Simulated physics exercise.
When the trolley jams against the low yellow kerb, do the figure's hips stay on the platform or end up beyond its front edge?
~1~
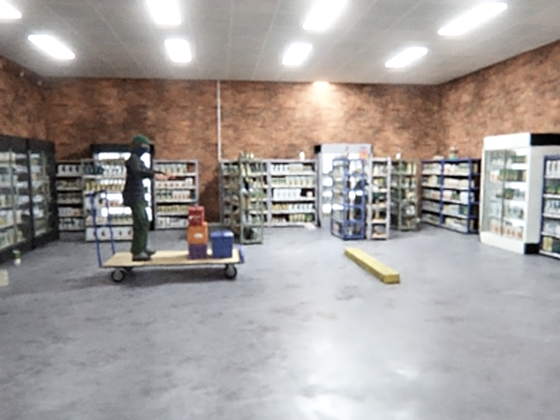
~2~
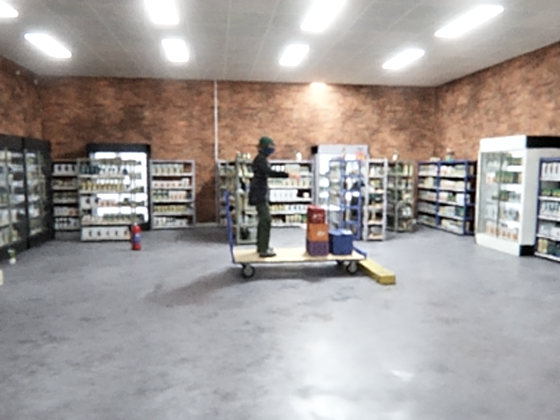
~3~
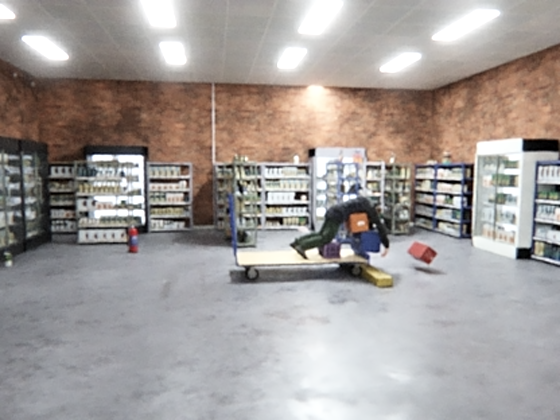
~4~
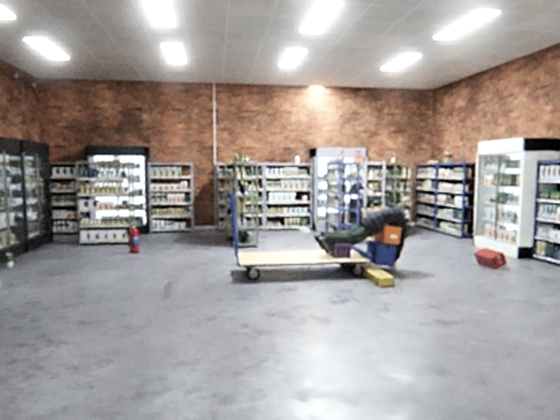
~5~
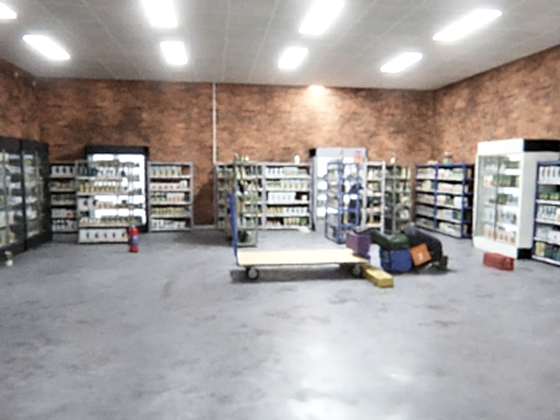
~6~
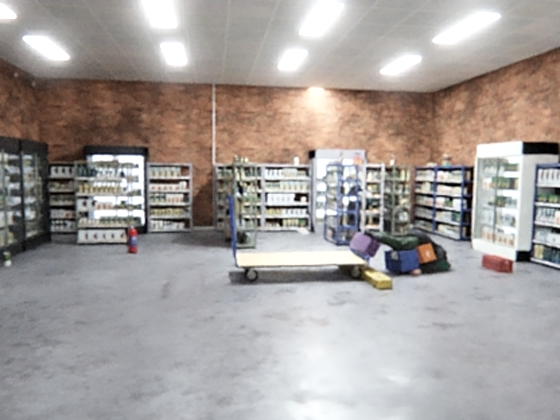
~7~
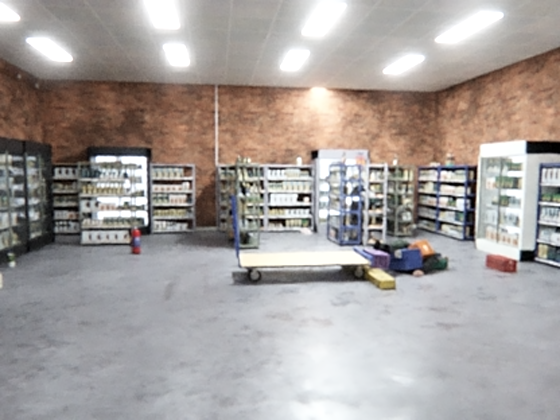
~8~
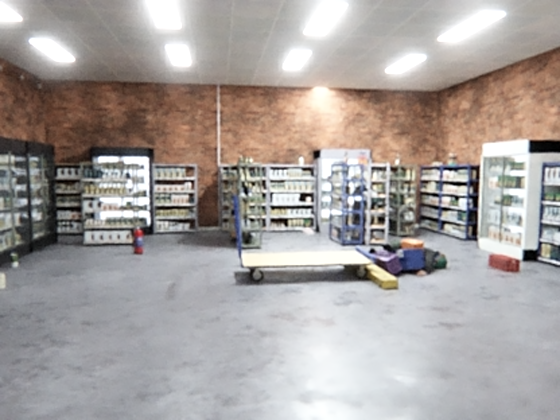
The figure's hips end up beyond the front edge, with the body down on the floor past the trolley.
